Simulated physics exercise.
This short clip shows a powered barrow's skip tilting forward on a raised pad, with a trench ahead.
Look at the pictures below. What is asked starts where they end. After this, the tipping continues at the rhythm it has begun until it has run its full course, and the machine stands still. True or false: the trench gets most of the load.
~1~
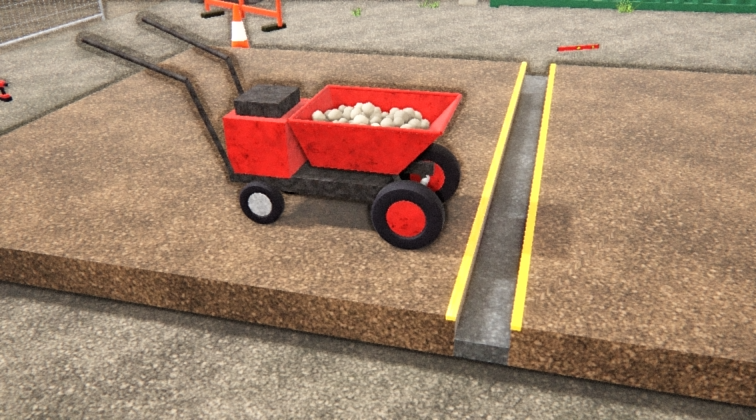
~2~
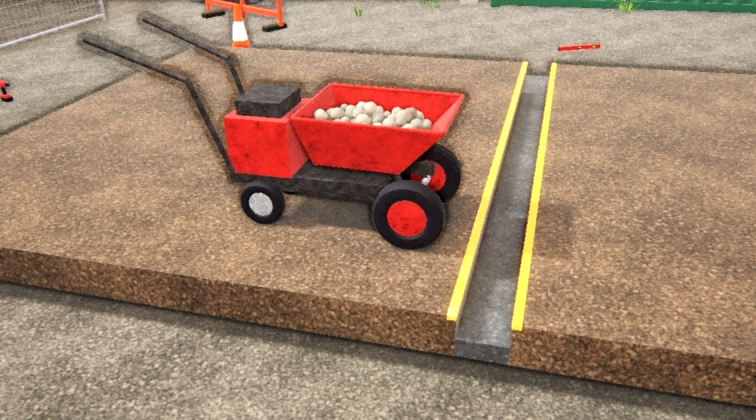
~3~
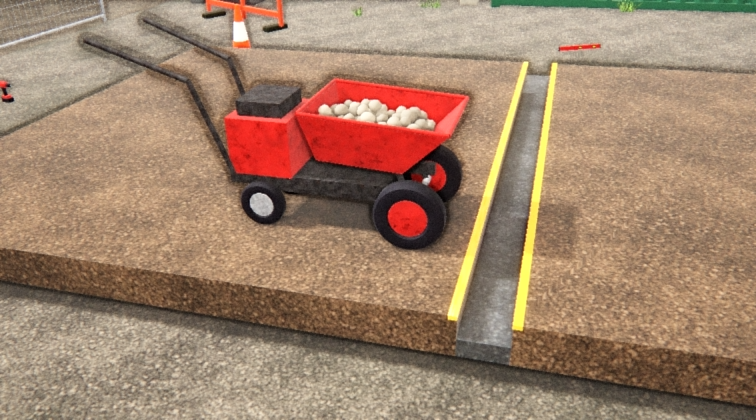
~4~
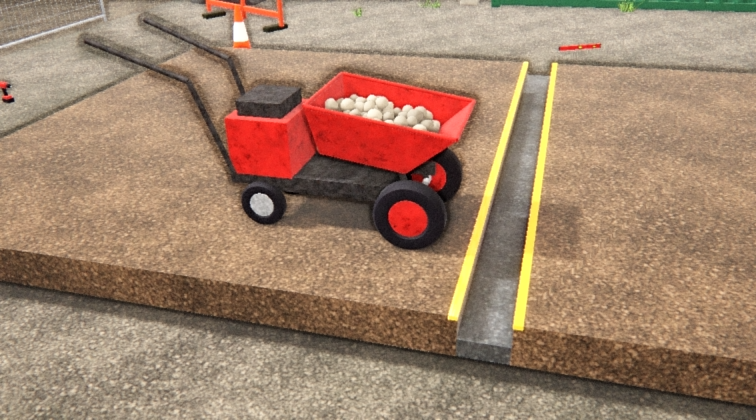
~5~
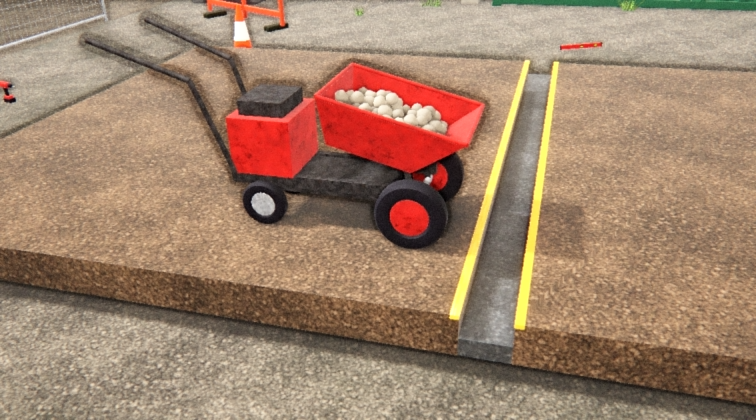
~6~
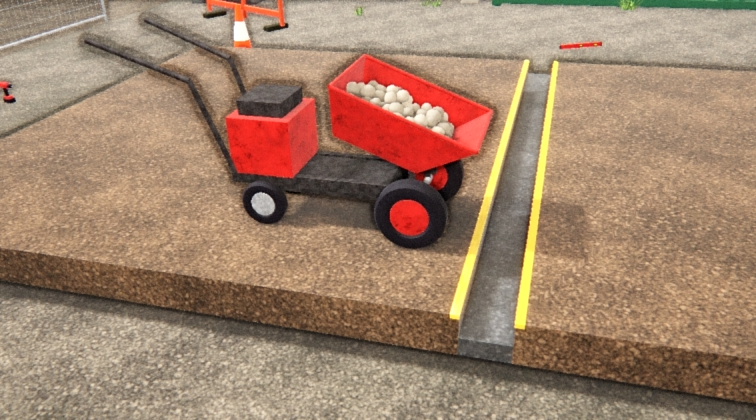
False.
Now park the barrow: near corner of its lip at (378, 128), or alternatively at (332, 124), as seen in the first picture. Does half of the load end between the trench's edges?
So the first stop would give past the halfway mark, while the second would give short of the halfway mark.
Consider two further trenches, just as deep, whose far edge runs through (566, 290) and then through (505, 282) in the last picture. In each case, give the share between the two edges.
The first case gives around 80 percent, and the second around 0 percent.
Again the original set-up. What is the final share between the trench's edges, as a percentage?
Around 30 percent.
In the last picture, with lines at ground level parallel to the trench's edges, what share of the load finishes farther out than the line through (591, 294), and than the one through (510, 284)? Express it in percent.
Close to 30 per cent, then close to 80 per cent.
Soon after the last picture, skip tipped steeply; all in the skip.
A little later, skip tipped right over; about two thirds in the skip; a small part in or heaped over the trench; about a quarter beyond it; a stray few falling.
Later still, skip tipped right over; a small part in the skip; about a quarter in or heaped over the trench; most beyond it.
By the end, skip tipped right over; a stray few in the skip; about a quarter in or heaped over the trench; about two thirds beyond it.
